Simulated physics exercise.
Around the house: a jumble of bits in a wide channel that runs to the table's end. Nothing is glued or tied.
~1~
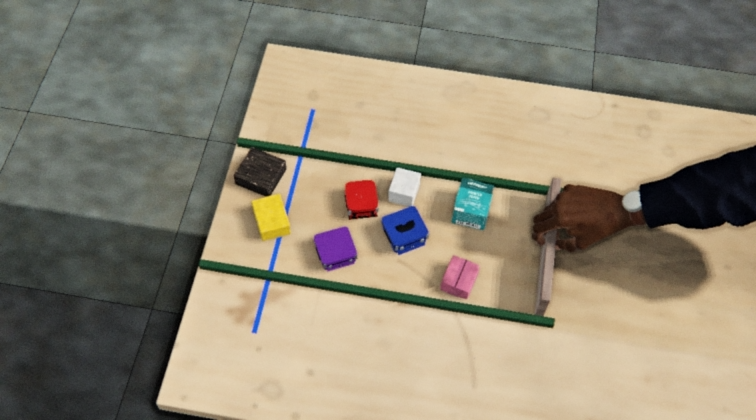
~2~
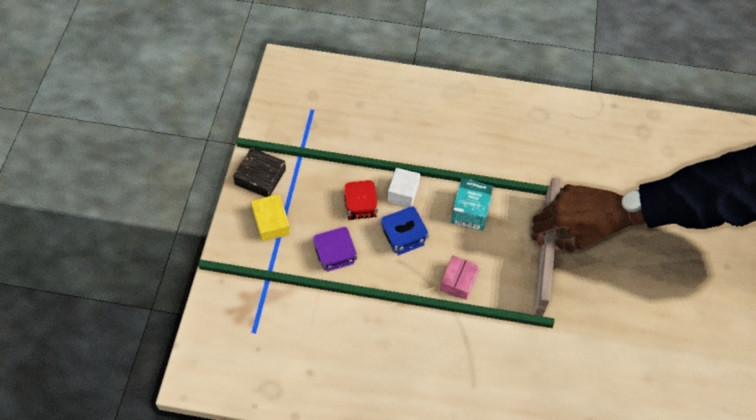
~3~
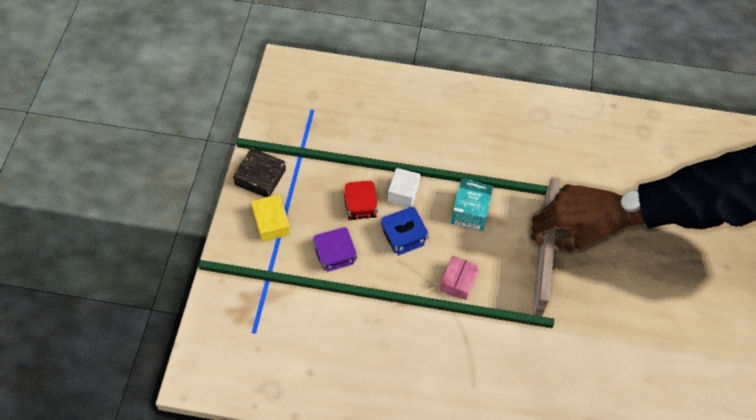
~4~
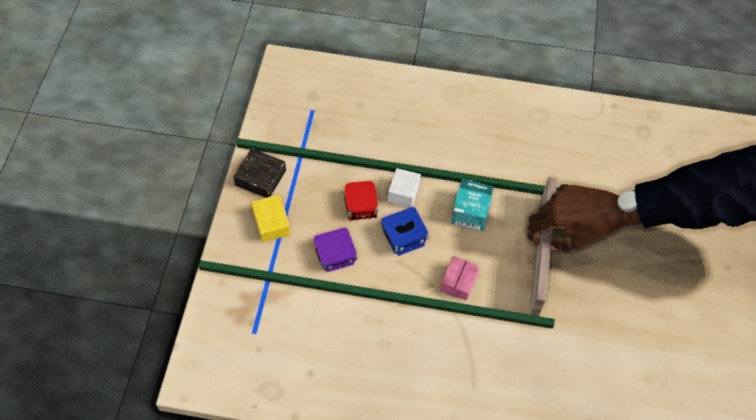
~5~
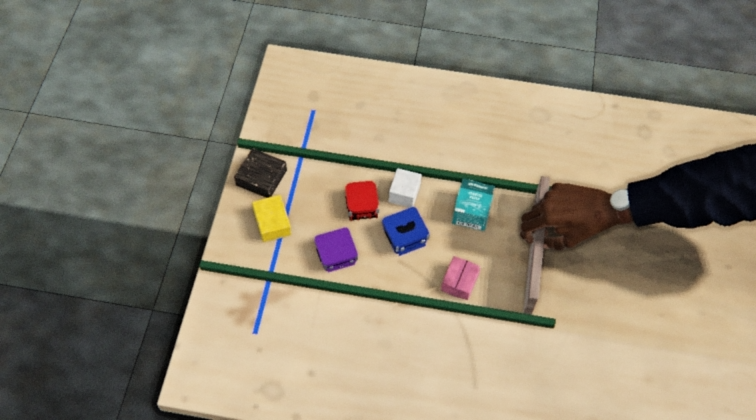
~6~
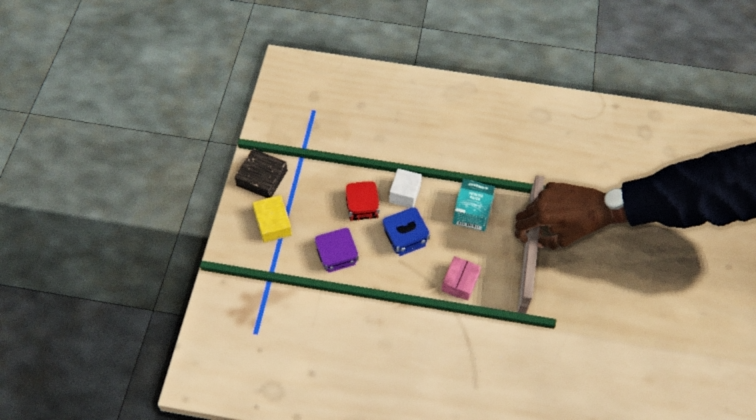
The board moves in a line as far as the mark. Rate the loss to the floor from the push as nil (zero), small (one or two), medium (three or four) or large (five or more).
The loss is small.
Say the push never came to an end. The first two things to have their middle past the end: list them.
Order: Black block first, yellow block second.
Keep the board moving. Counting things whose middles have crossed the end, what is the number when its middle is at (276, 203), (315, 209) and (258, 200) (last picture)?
2; 0; 5.
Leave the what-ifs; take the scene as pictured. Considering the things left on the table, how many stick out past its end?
The figure is 1.
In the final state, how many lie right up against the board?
The number is 3.
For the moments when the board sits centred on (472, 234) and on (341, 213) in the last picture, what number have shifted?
I count 2 first and 7 after.
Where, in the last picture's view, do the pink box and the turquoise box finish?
Pink box at about (261, 254), turquoise box at about (278, 174).
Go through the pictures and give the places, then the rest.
In the first picture, black block (260, 172); yellow block (271, 218); purple case (336, 250); board (548, 246); tape (286, 213).
In the second picture, yellow block (271, 218); board (548, 246).
In the third picture, purple case (335, 250); turquoise box (472, 204).
In the fourth picture, black block (260, 173); blue case (404, 232).
In the fifth picture, yellow block (272, 218); pink box (461, 278).
In the sixth picture, black block (261, 174); yellow block (272, 219); purple case (337, 251); board (531, 244); tape (287, 214).
Soon after, none off yet; black block at rest near (261, 174); yellow block at rest near (272, 219); purple case at rest near (337, 251).
Then, none off yet; black block at rest near (261, 174); yellow block at rest near (272, 219); purple case moved a little near (325, 251).
Further on, none off yet; black block moved a little near (247, 169); yellow block moved about its own width near (247, 217); purple case moved well along near (259, 247).
At rest, the number that fall off is one or two; fallen, yellow block and black block.
